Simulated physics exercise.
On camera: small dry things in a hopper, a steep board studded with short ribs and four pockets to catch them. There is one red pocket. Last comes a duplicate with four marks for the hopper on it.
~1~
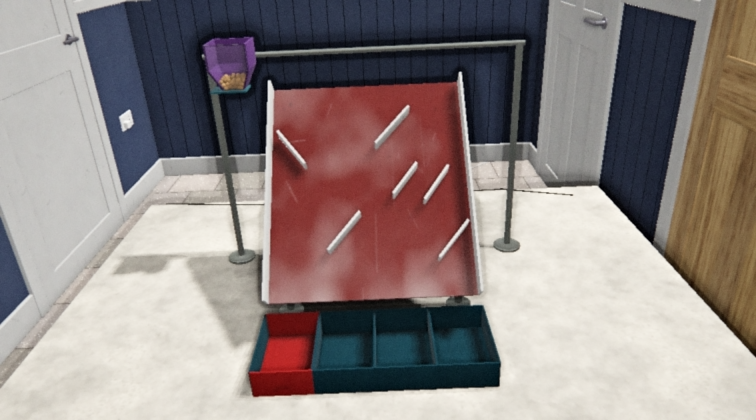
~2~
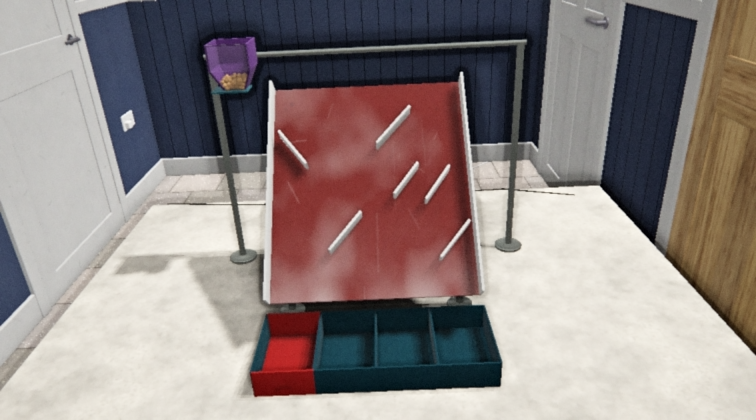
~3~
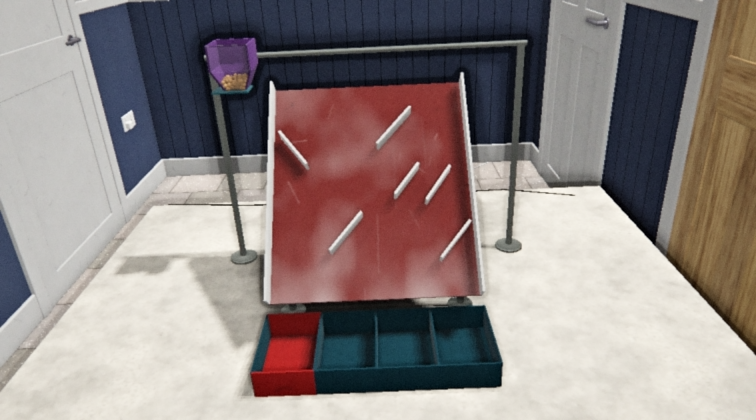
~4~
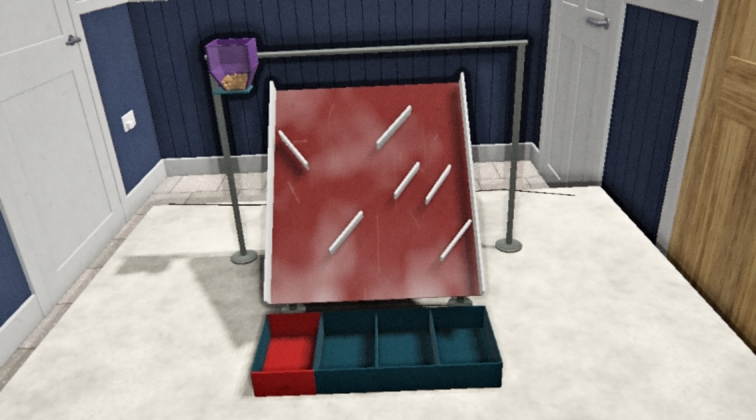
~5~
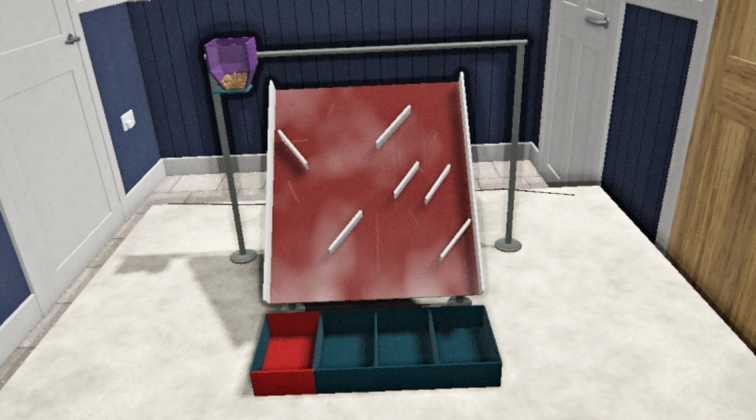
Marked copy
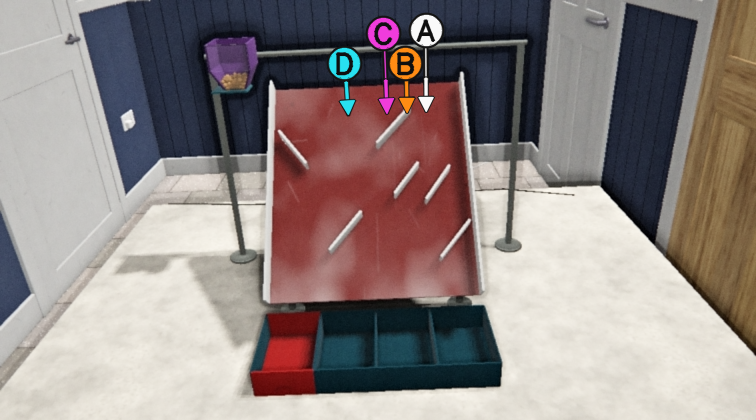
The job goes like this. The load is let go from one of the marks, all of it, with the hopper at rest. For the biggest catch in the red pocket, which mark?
C.
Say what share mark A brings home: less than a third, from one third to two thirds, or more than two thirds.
It is less than a third.
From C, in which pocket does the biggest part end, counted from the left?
It is the first one.
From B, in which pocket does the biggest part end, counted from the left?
The first.
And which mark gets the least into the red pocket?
Mark A.
On the marked copy, mark A meets the board at (426, 106); mark B meets the board at (407, 107); mark C meets the board at (386, 108); mark D meets the board at (348, 109).
Choosing A, none in the red pocket, most in other pockets, about a quarter outside the box.
Choosing B, about half in the red pocket, about a quarter in other pockets, about a quarter outside the box.
Choosing C, most in the red pocket, a stray few in other pockets, a small part outside the box.
Choosing D, about half in the red pocket, a small part in other pockets, about a third outside the box.
